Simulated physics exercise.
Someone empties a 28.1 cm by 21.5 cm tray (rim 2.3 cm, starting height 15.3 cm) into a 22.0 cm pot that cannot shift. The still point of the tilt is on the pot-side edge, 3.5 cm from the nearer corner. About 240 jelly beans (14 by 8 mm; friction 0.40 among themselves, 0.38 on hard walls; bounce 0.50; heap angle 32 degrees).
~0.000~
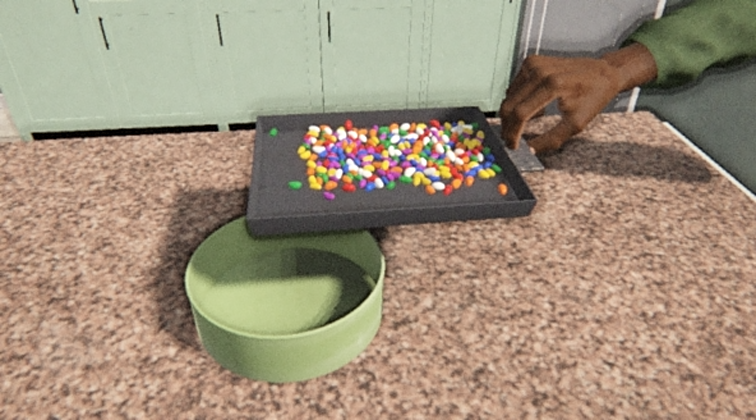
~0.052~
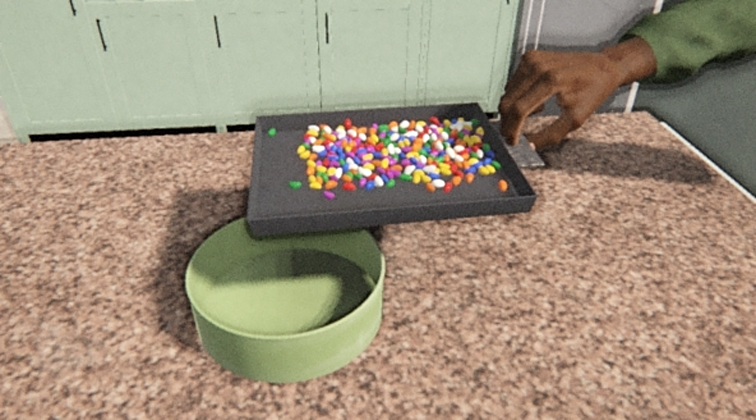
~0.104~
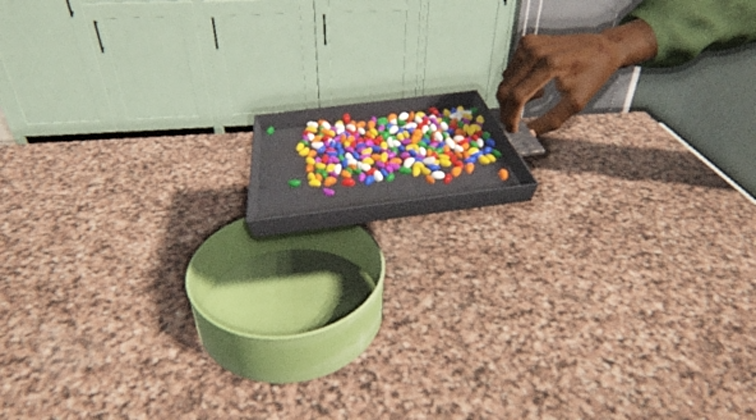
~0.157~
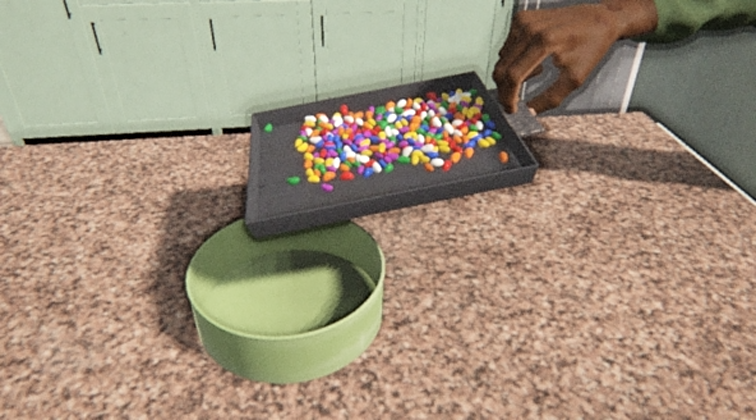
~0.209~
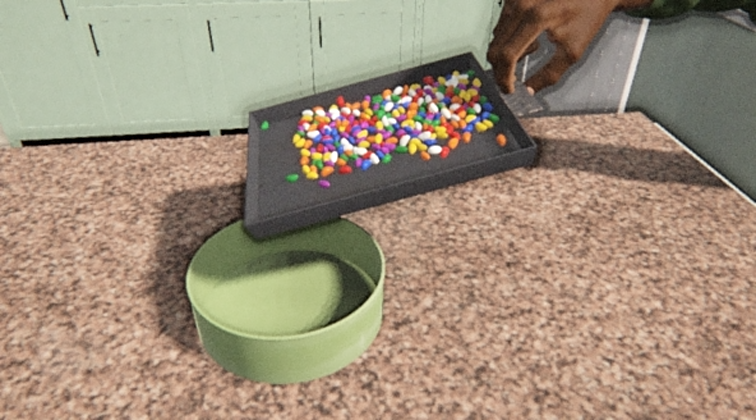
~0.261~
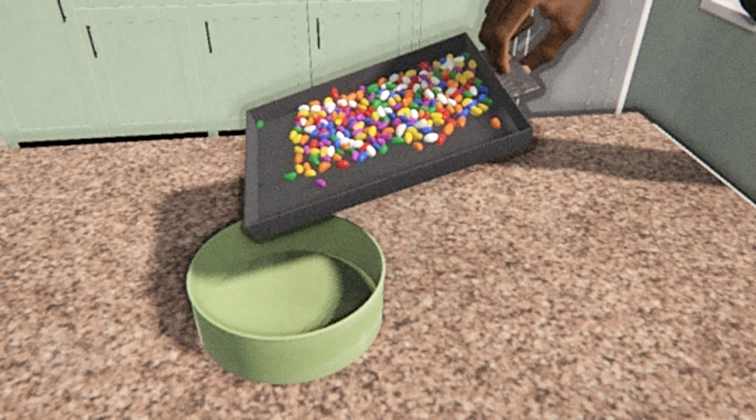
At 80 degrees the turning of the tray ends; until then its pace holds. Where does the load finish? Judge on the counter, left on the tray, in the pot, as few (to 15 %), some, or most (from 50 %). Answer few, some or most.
Counter: Some, tray: Some, pot: Some.
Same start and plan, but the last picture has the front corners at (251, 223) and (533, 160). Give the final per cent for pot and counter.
Pot 80, counter 10.
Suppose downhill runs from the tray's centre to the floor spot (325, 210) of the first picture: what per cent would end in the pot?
Some 55 per cent.
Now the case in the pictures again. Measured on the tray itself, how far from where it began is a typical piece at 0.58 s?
About 8 cm.
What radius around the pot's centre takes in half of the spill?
About 24 cm.
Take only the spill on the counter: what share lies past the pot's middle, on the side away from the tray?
Roughly 100 per cent.
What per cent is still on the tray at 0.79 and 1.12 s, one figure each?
About 70, 30.
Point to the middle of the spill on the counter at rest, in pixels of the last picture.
Near (99, 359).
Then, at 0.58 s, tilt 49 degrees; the tray holds 100 %, the pot 0 %.
After 0.79 s, tilt 69 degrees; the tray holds 70 %, the pot 0 %.
Then, at 1.12 s, tilt 80 degrees; the tray holds 30 %, the pot 30 %.
In the end, at 2.6 s, counter 40 %, tray 25 %, pot 40 %.
